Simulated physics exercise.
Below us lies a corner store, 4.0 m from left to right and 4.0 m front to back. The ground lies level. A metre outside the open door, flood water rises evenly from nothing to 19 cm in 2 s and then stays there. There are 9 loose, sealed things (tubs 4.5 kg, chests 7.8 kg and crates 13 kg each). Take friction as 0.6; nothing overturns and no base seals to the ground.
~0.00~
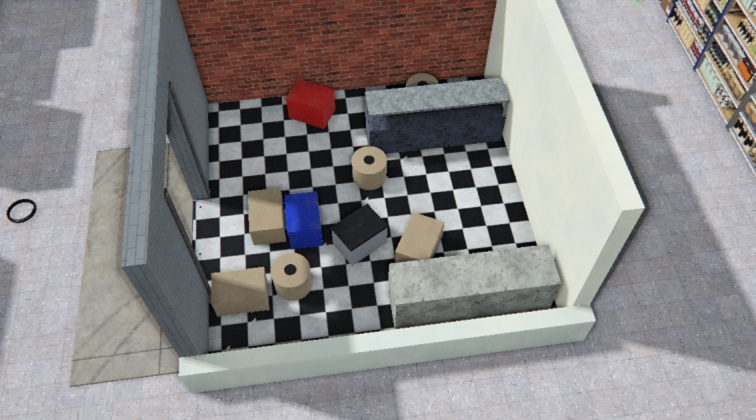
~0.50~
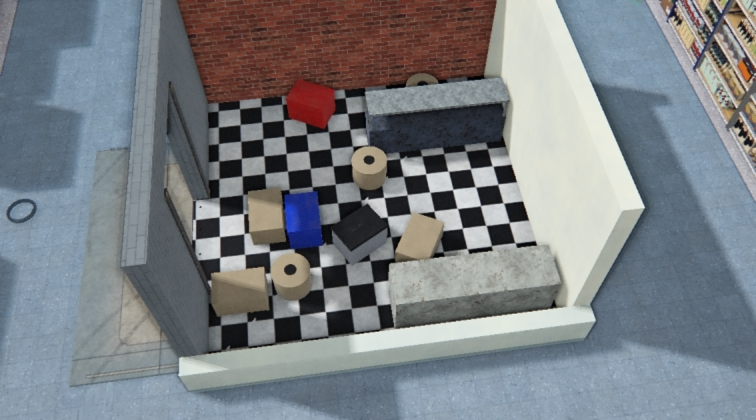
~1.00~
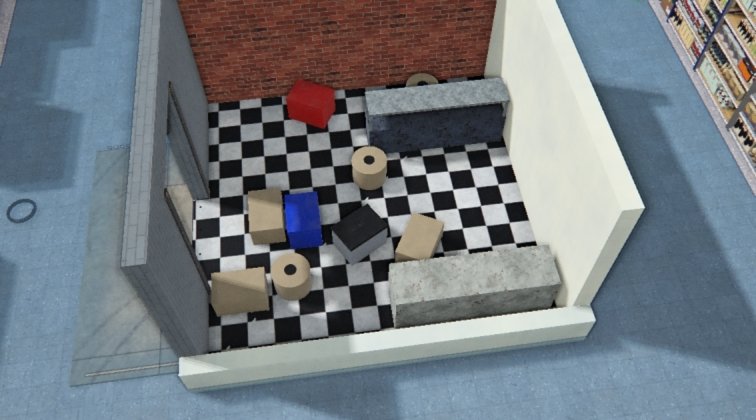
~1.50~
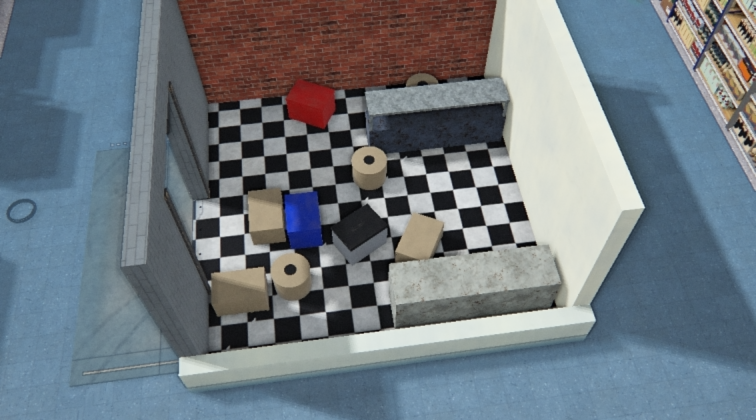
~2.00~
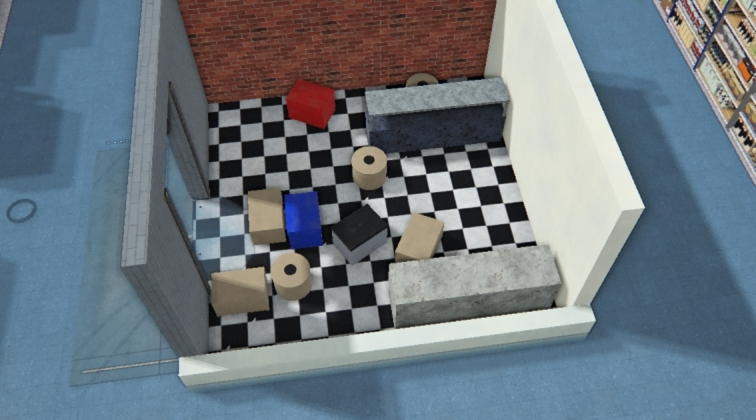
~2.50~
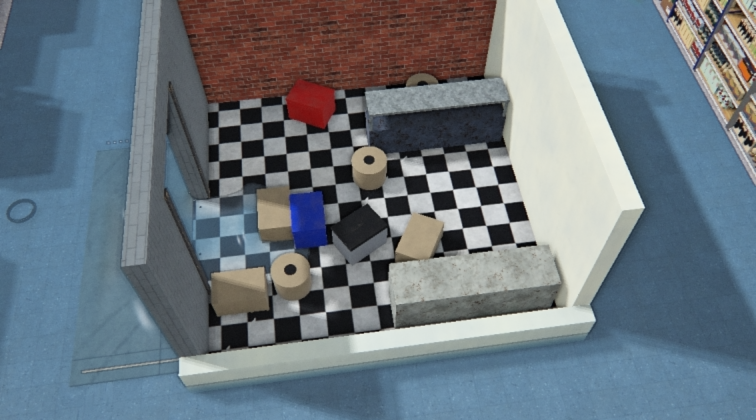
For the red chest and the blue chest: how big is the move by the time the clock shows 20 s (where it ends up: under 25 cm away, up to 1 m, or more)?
The red chest is nudged along; the blue chest travels far.
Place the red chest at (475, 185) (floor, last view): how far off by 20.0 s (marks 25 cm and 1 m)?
It moves a short way.
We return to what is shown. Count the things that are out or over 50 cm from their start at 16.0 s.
By then 8.
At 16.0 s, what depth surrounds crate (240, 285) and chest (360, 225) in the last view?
Roughly 13 and 19 cm.
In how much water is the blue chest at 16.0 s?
About 19 cm.
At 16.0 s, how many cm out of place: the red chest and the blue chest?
Roughly 60 and 250 cm by then.
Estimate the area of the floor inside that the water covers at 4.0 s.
About 8.0 m2.
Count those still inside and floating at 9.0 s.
I count 8.
After 4.0 s the red chest is near (312, 90), 0.1 m from its start, aground; the blue chest is near (370, 196), 0.8 m from its start, afloat; 1 afloat.
After 9.0 s the red chest is near (263, 92), 0.6 m from its start, aground; the blue chest is near (477, 158), 2.3 m from its start, afloat; 8 afloat.
After 16.0 s the red chest is near (271, 114), 0.6 m from its start, afloat; the blue chest is near (502, 165), 2.5 m from its start, afloat; 9 afloat.
After 20.0 s the red chest is near (272, 114), 0.6 m from its start, afloat; the blue chest is near (498, 155), 2.5 m from its start, afloat; 9 afloat.
